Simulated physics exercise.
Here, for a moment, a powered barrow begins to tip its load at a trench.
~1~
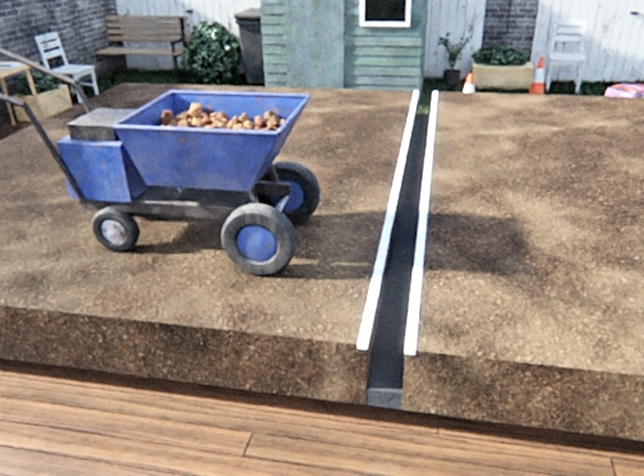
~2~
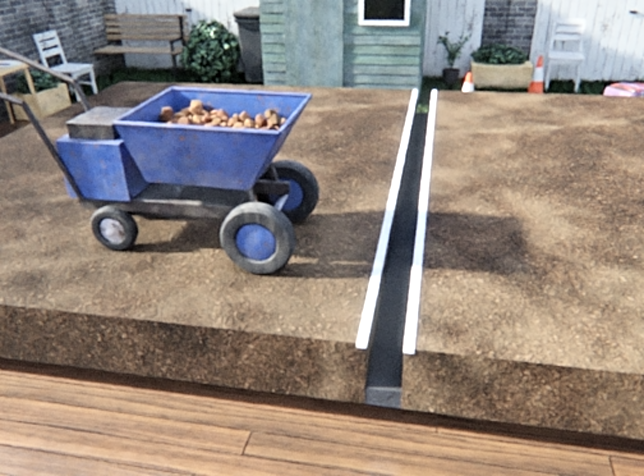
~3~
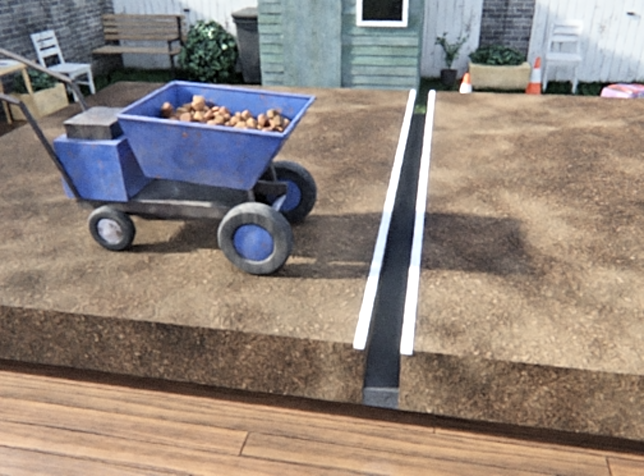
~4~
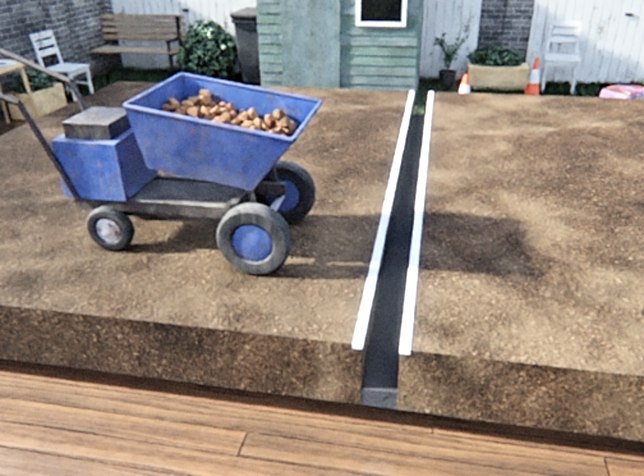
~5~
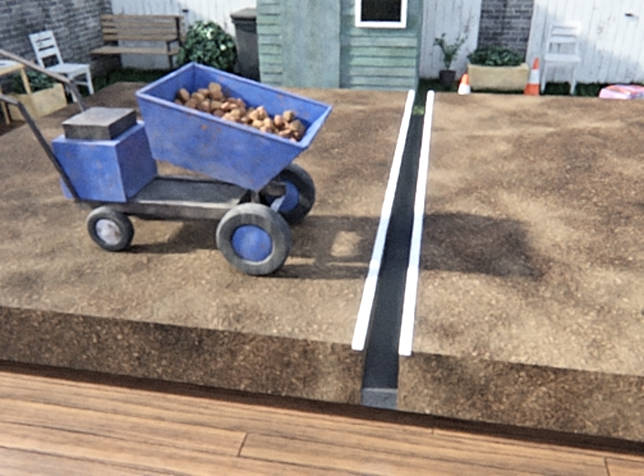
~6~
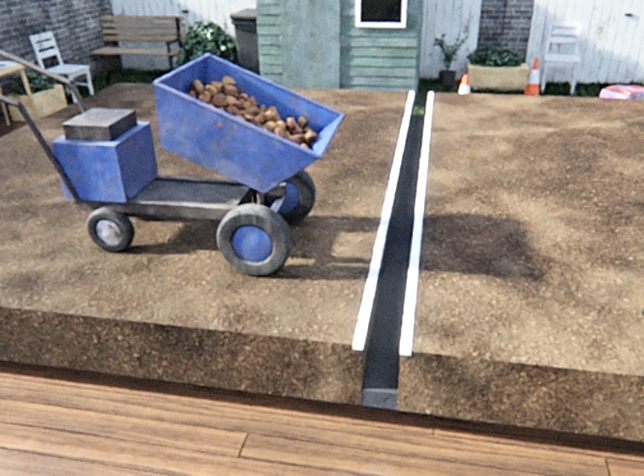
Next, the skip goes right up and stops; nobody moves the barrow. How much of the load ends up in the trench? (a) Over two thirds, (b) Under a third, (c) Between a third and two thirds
Between a third and two thirds (c).
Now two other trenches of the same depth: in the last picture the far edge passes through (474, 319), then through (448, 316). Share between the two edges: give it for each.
I'd say some 100 in a hundred, followed by 100 in a hundred.
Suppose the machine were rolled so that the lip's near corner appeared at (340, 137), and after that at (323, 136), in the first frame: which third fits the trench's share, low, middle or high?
For the first position, under a third; for the second, below one third.
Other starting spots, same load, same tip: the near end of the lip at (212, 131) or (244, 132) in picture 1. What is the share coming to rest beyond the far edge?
It comes out near 0 in a hundred for the first and near 0 in a hundred for the second.
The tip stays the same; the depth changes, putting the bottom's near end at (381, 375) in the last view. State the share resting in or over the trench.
Around 50 per cent.
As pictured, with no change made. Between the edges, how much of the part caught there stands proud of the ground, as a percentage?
Roughly 15 percent.
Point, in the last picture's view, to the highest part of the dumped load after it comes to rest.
Settled peak, approx. (411, 244).
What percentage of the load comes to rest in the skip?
I'd say close to 15 percent.
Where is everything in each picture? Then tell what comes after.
The first picture shows lip of the skip (278, 134), level; top of the load (209, 131), clay clods; first edge of the trench (370, 308); far edge (414, 312), the trench under half as wide as the skip, and about as deep as wide.
The second picture shows lip of the skip (279, 133), tipped barely; top of the load (210, 129).
The third picture shows lip of the skip (284, 136), tipped barely; top of the load (203, 125).
The fourth picture shows lip of the skip (293, 141), tipped a little; top of the load (195, 117).
The fifth picture shows lip of the skip (305, 147), tipped clearly; top of the load (205, 111).
The sixth picture shows lip of the skip (319, 157), tipped clearly; top of the load (200, 108); first edge of the trench (366, 308); far edge (409, 313).
Just after the last frame, skip tipped steeply; every one in the skip.
A moment on, skip tipped right over; the larger part in the skip; about a tenth in or heaped over the trench; about a tenth beyond it; just a few falling.
Further on, skip tipped right over; roughly a quarter in the skip; just a few short of the trench; roughly half in or heaped over the trench; roughly a quarter beyond it.
When it is over, skip tipped right over; roughly a quarter in the skip; just a few short of the trench; roughly half in or heaped over the trench; roughly a quarter beyond it.
